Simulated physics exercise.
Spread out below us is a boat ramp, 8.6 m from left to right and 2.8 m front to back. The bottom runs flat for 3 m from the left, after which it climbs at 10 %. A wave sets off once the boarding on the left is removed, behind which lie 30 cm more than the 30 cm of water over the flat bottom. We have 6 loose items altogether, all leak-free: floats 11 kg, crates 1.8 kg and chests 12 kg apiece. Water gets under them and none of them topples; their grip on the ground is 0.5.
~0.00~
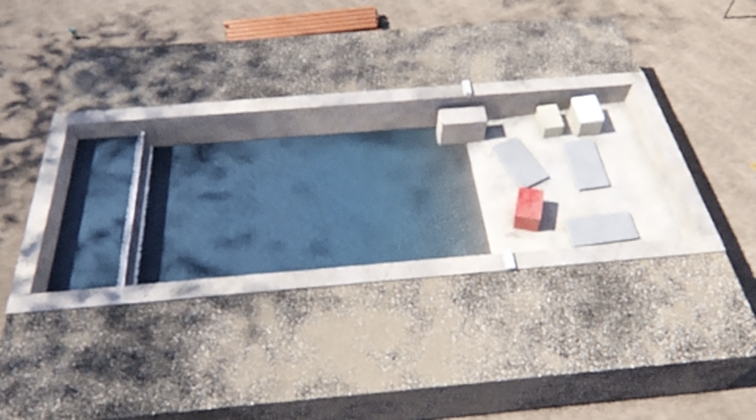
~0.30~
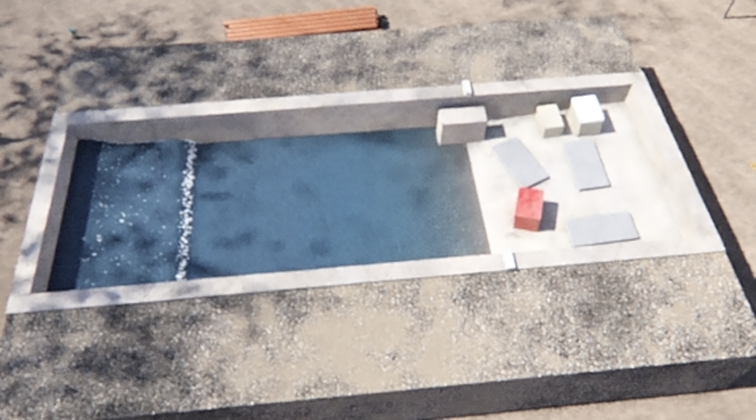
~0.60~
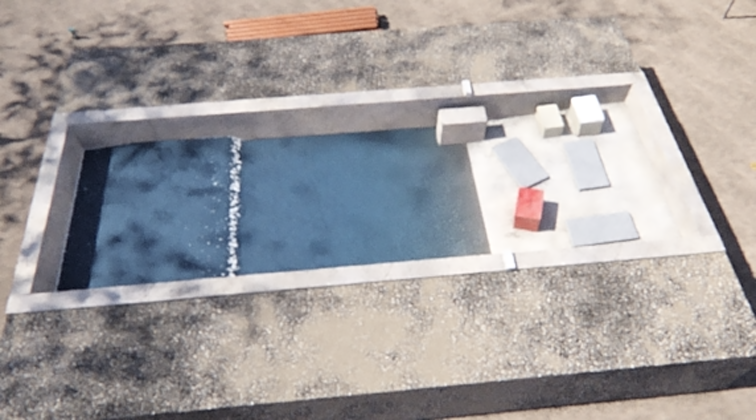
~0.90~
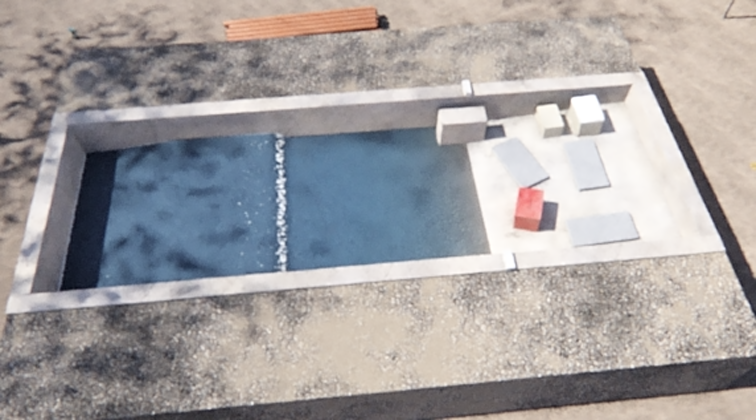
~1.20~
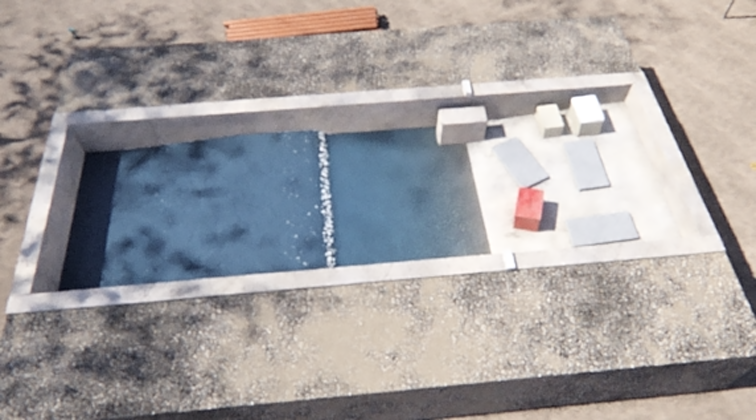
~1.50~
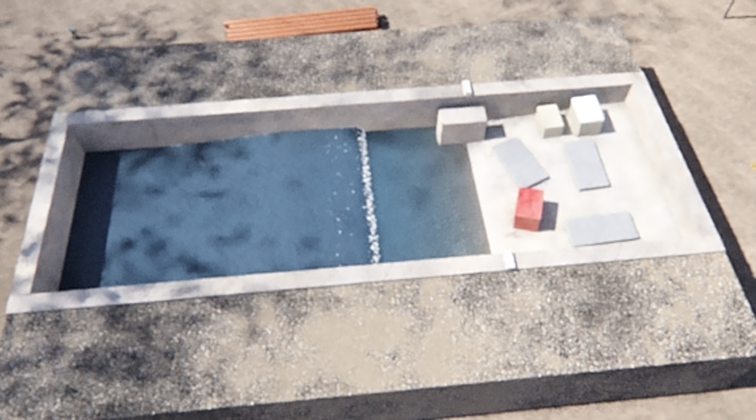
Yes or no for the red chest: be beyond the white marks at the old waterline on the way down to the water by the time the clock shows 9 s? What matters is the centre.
My answer is that the red chest does not clear it.
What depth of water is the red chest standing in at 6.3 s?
3 cm or so.
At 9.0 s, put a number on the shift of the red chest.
Measured offset: Near 60 cm.
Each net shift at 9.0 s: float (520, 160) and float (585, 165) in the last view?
Shifts: 300 cm / 300 cm.
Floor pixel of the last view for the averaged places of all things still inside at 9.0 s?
They're centred close to (433, 192).
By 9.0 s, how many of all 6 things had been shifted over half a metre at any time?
Count: 5.
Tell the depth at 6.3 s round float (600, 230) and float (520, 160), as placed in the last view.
About 4 and 11 cm.
After 2.1 s the red chest is near (532, 202), 0.0 m from its start, aground; 0 of 6 are over the mark; 0 afloat.
After 4.0 s the red chest is near (592, 192), 0.8 m from its start, aground; 0 of 6 are over the mark; 3 afloat.
After 6.3 s the red chest is near (578, 191), 0.7 m from its start, aground; 2 of 6 are over the mark; 4 afloat.
After 9.0 s the red chest is near (578, 191), 0.7 m from its start, aground; 4 of 6 are over the mark; 4 afloat.
